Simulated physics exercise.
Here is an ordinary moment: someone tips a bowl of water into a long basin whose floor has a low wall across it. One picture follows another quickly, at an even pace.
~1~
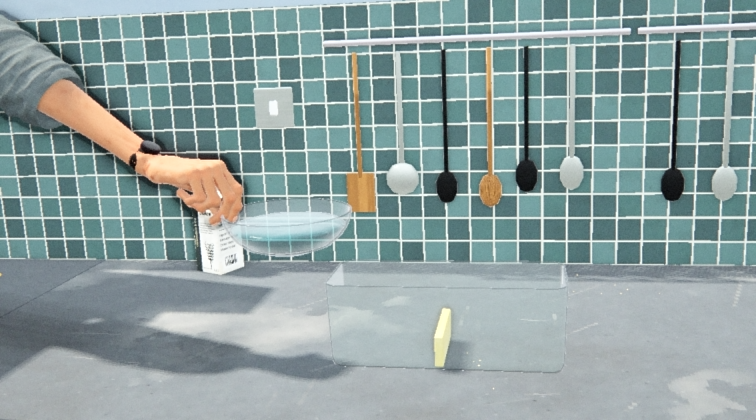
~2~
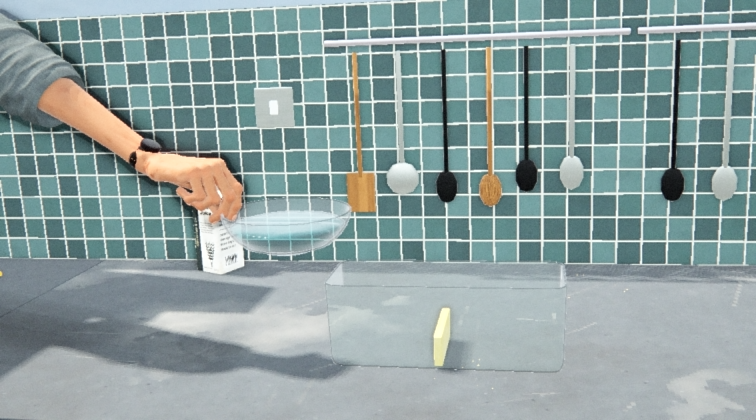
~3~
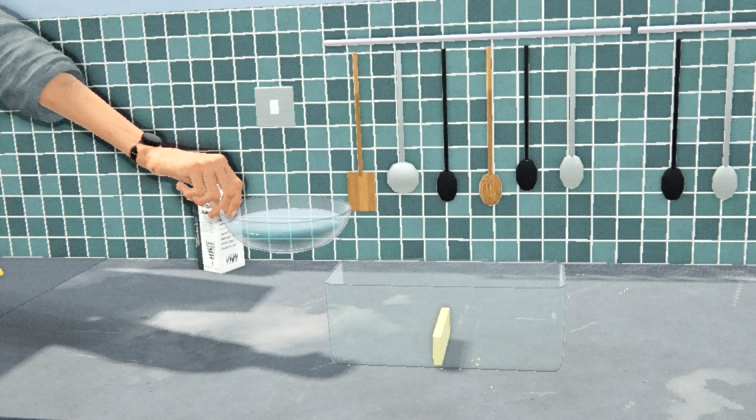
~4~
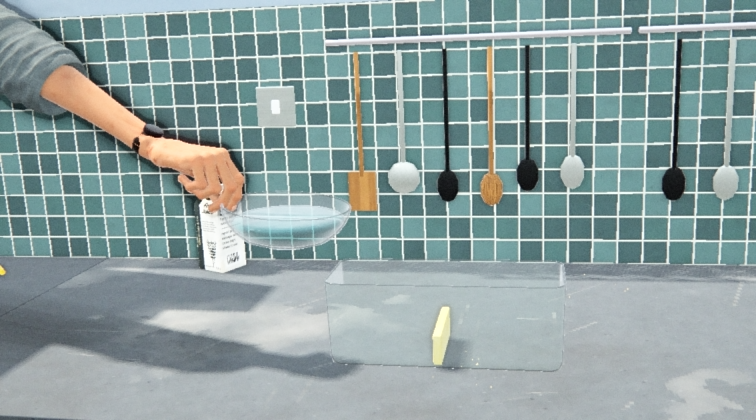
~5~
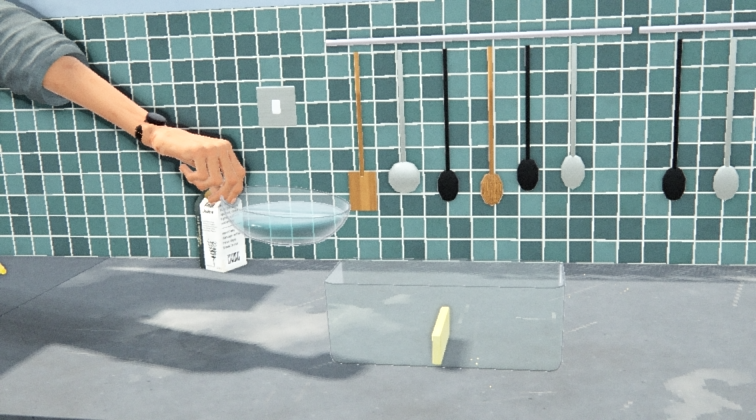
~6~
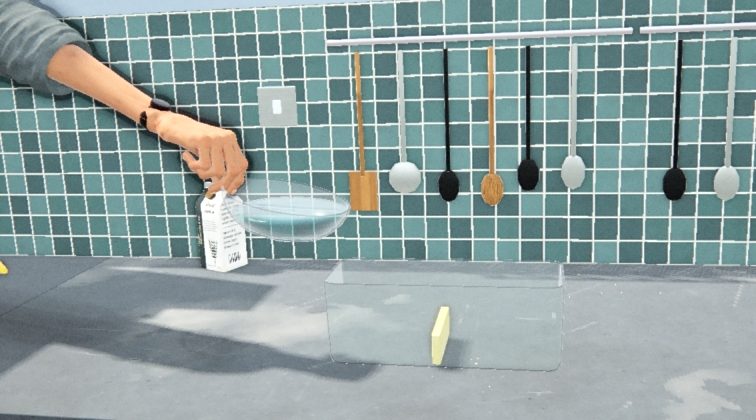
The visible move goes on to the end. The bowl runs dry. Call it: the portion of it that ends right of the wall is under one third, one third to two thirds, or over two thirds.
Under one third.
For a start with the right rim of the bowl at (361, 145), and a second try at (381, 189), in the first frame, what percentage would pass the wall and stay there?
It would come to near 70 per cent, and then near 80 per cent.
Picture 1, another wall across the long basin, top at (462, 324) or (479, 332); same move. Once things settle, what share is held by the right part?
First try: Roughly 10 per cent; second try: 20 per cent.
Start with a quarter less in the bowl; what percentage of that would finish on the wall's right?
I'd put it at some 5 %.
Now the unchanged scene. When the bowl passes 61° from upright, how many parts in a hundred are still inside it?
It comes to 35 per cent or so.
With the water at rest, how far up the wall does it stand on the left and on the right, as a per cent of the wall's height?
I get 70 % for the left and 0 % for the right.
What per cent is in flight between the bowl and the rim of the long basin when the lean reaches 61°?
I'd reckon some 45 per cent.
A moment on, the bowl is tipped part way and 34 per cent is still to pour, 22 is left of the wall and 0 right of it.
Next, the bowl is tipped on its side and 0 per cent is still to pour, 89 is left of the wall and 3 right of it.
Then the bowl is tipped on its side and 0 per cent is still to pour, 91 is left of the wall and 6 right of it.
Later the bowl is tipped on its side and 0 per cent is still to pour, 91 is left of the wall and 6 right of it.
Finally, 91 per cent lies left of the wall, 6 right of it and 3 outside.
